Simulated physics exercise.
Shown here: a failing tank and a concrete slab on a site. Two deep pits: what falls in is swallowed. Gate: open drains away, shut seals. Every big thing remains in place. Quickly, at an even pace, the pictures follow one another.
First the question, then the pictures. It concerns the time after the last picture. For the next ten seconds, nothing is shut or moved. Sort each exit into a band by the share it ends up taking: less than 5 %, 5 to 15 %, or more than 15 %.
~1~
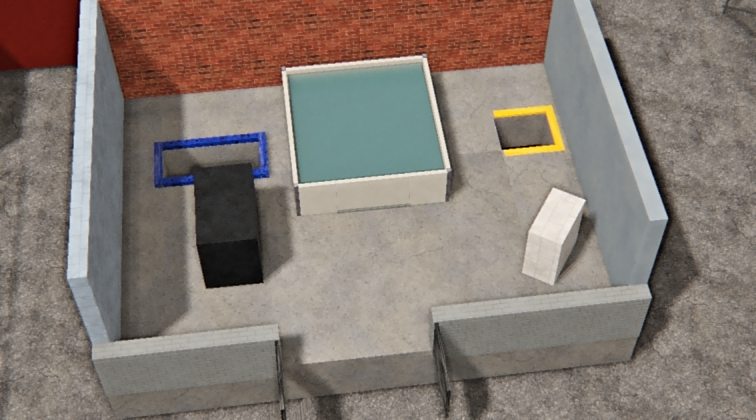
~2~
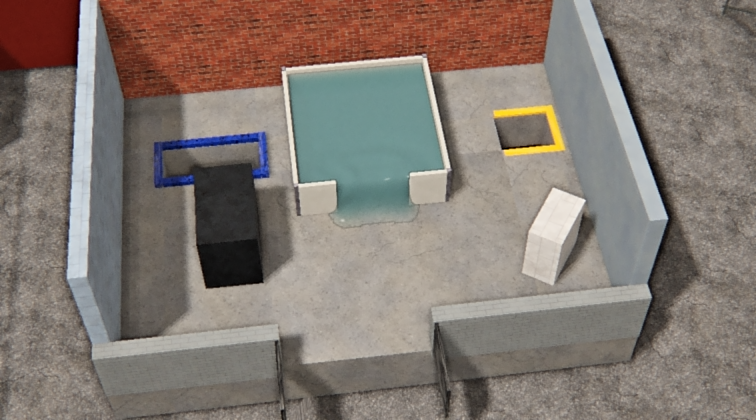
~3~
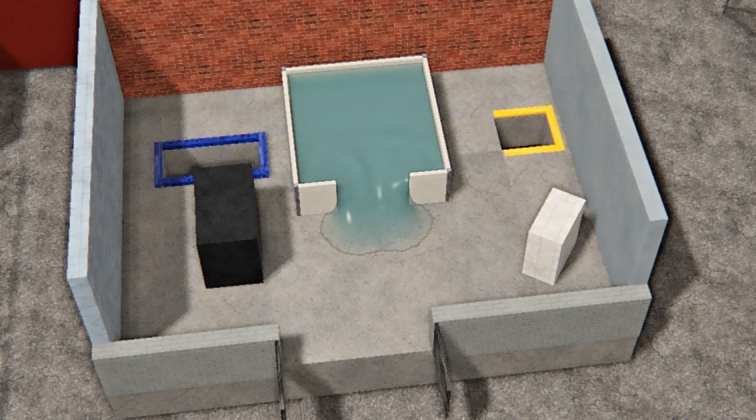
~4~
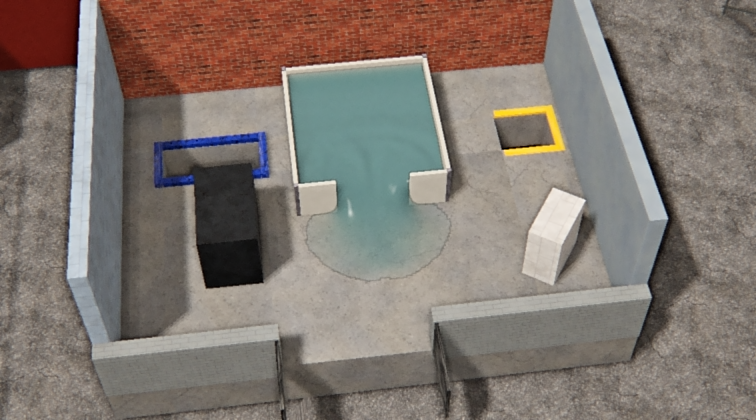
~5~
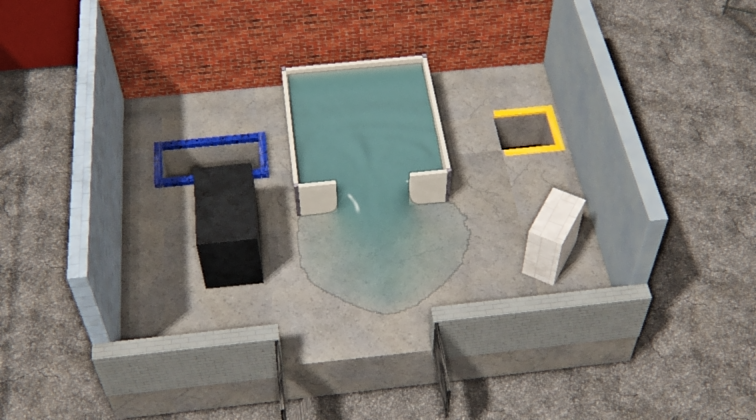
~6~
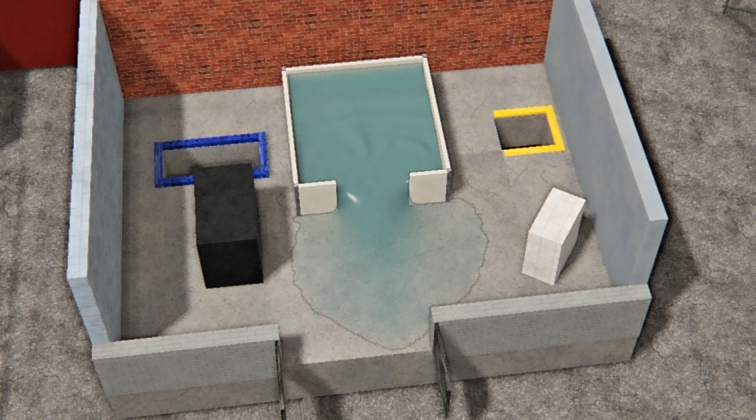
Bands: Gate: More than 15 %; yellow pit: 5 to 15 %; blue pit: Less than 5 %.
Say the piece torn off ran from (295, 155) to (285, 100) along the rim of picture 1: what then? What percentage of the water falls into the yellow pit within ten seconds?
Near 2 per cent for yellow.
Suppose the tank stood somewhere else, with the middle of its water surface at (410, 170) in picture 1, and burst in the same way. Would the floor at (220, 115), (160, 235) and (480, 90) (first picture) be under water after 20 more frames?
Checking the three spots, I get high and dry, high and dry, high and dry.
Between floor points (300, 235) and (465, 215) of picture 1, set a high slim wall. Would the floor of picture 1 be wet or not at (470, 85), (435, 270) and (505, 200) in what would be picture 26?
Going one after another, I'd say kept clear of the flood, then kept clear of the flood, then reached by the flood.
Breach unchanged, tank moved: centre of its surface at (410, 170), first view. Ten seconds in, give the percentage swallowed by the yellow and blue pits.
Approximate tally in per cent: Yellow pit 14, blue pit 0.
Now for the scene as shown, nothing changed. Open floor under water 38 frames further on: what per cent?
It comes to 70 per cent.
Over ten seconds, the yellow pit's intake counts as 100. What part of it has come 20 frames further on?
It should be near 0 percent of the ten-second total.
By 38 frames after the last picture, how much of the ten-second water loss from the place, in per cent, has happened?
Share gone: About 70 %.
A moment on, water covers 30 % of the floor; the gate 4 %, the yellow pit 0 %, the blue pit 0 %.
Next, water covers 35 % of the floor; the gate 11 %, the yellow pit 0 %, the blue pit 0 %.
Then, water covers 50 % of the floor; the gate 22 %, the yellow pit 0 %, the blue pit 0 %.
Later, water covers 70 % of the floor; the gate 34 %, the yellow pit 4 %, the blue pit 0 %.
In the end, water covers 90 % of the floor; the gate 43 %, the yellow pit 9 %, the blue pit 0 %.
